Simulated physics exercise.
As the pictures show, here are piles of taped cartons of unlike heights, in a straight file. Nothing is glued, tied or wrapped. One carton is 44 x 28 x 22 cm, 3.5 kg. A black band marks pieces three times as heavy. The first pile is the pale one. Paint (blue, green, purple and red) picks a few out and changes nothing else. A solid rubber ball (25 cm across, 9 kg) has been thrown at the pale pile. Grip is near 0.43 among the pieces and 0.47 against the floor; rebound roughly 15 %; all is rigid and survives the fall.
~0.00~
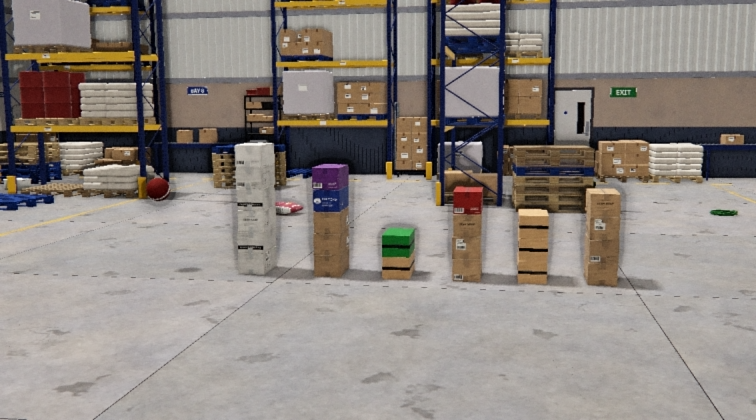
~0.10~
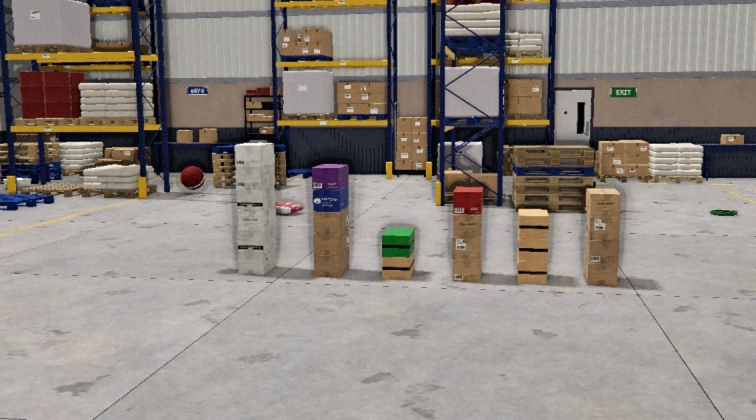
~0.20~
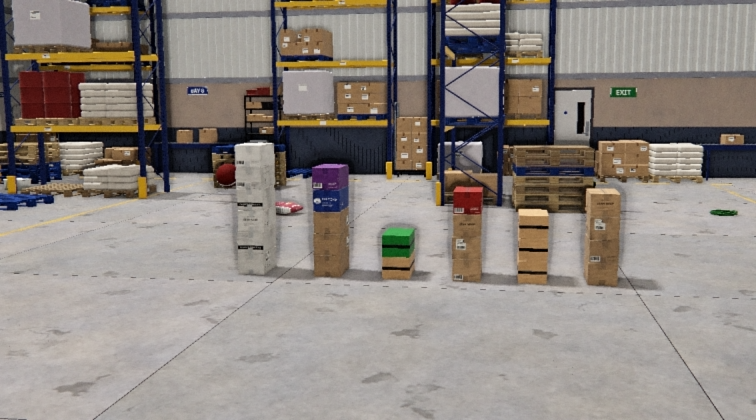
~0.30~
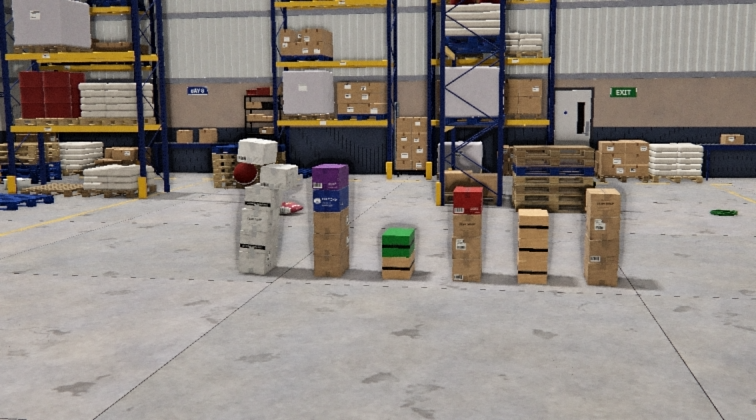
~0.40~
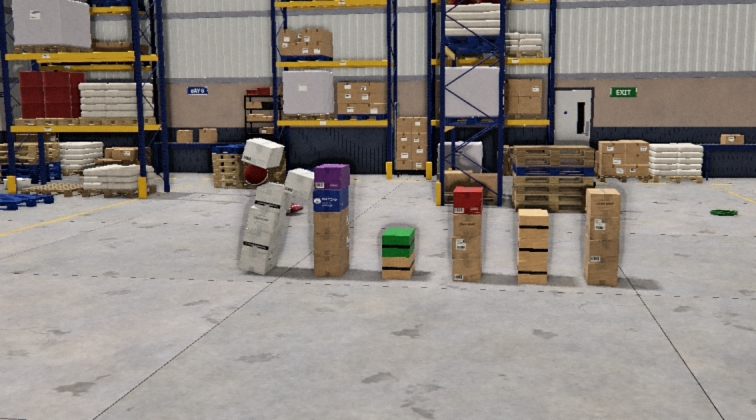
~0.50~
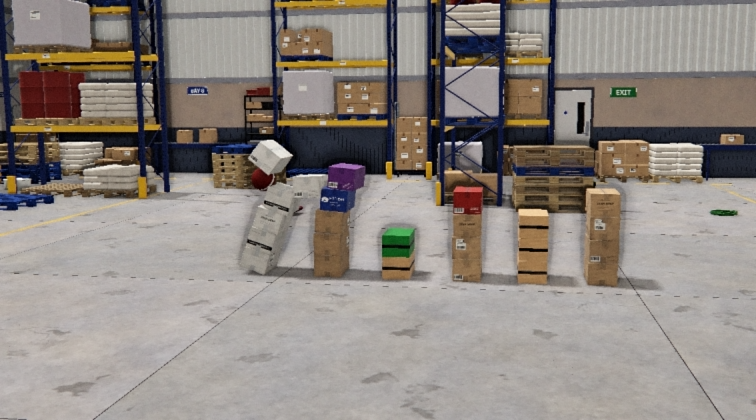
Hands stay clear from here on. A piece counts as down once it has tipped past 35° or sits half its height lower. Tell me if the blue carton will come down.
In the end the blue carton falls.
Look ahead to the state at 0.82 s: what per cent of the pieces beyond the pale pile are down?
By then 15 per cent.
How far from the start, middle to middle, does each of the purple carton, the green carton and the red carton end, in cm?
Purple 130, green 0, red 0.
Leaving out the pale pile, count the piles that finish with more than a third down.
1 in all.
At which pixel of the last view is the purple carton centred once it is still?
At about (427, 261).
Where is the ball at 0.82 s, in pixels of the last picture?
Near (271, 221).
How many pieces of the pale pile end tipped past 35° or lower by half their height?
The count is 6.
Around 0.62 s, 2 of the pale pile down; none of the 18 other cartons down, 3 disturbed; blue carton tipped 15°; purple carton tipped 15°.
Around 0.82 s, 6 of the pale pile down; 3 of the 18 other cartons down; blue carton tipped 47°, 15 cm lower; purple carton tipped 47°, 26 cm lower.
Around 1.12 s, 6 of the pale pile down; 3 of the 18 other cartons down; blue carton on its side; purple carton upside down.
Finally (1.9 s), 6 of the pale pile down; 3 of the 18 other cartons down; blue carton on its side; purple carton on its side; red carton unmoved. Seen by the last camera, middles, blue carton near (401, 218), purple carton near (427, 261).
